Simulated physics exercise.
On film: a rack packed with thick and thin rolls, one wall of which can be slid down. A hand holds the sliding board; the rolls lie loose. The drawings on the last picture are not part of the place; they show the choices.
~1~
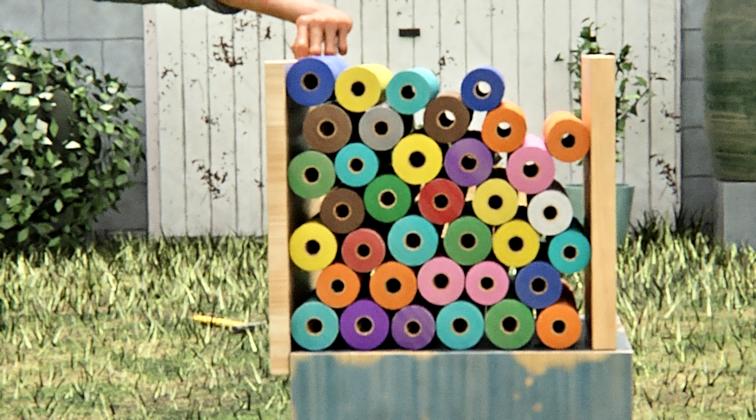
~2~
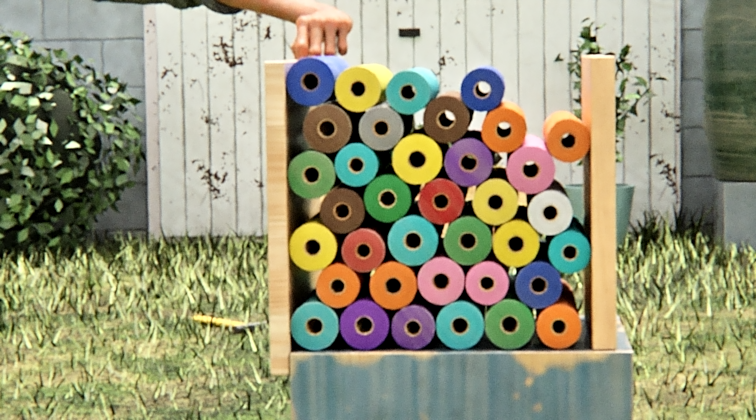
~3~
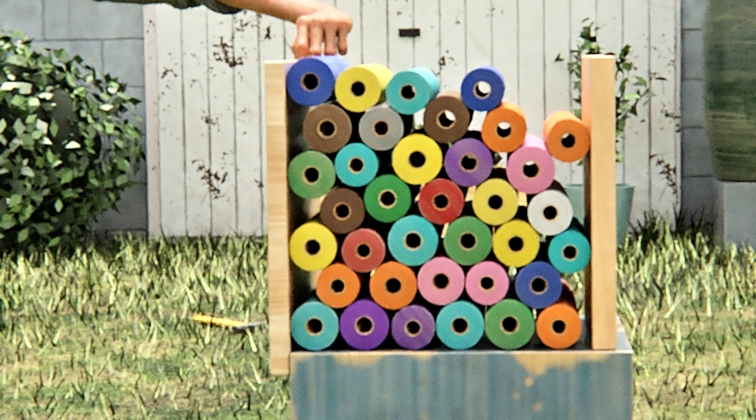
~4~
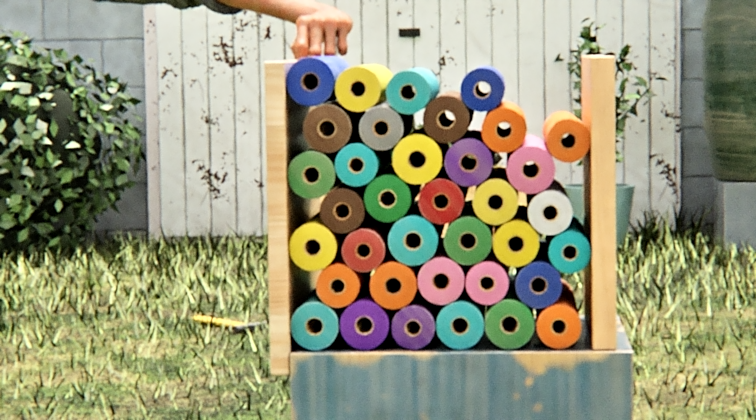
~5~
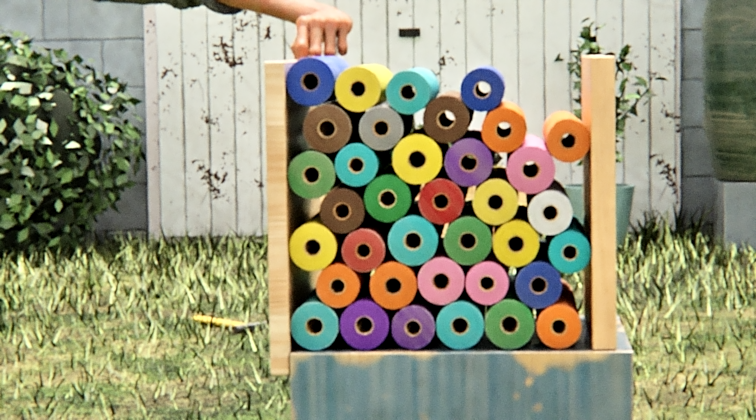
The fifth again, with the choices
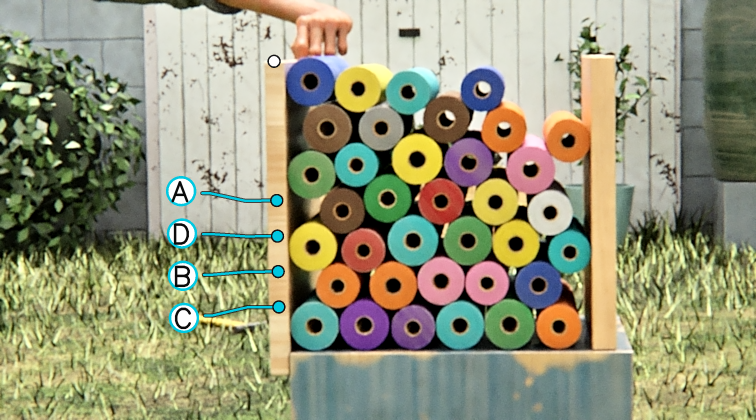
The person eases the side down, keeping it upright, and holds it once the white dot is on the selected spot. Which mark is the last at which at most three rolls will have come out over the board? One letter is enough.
It can be let down to A.
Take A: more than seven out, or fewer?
At A, fewer than seven.
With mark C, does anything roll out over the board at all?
At C: Yes.
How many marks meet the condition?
One of them.
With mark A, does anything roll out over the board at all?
Yes.
On the marked copy, A at (277, 201); B at (278, 272); C at (279, 307); D at (278, 236); the white dot at (274, 61).
Taking A. A third of the way, top of the board (286, 125).
Two thirds of the way, top of the board (287, 198).
When it is over, top of the board (287, 200), one out over the board.
As for the rest, B more than three out over the board; C more than three out over the board; D more than three out over the board.
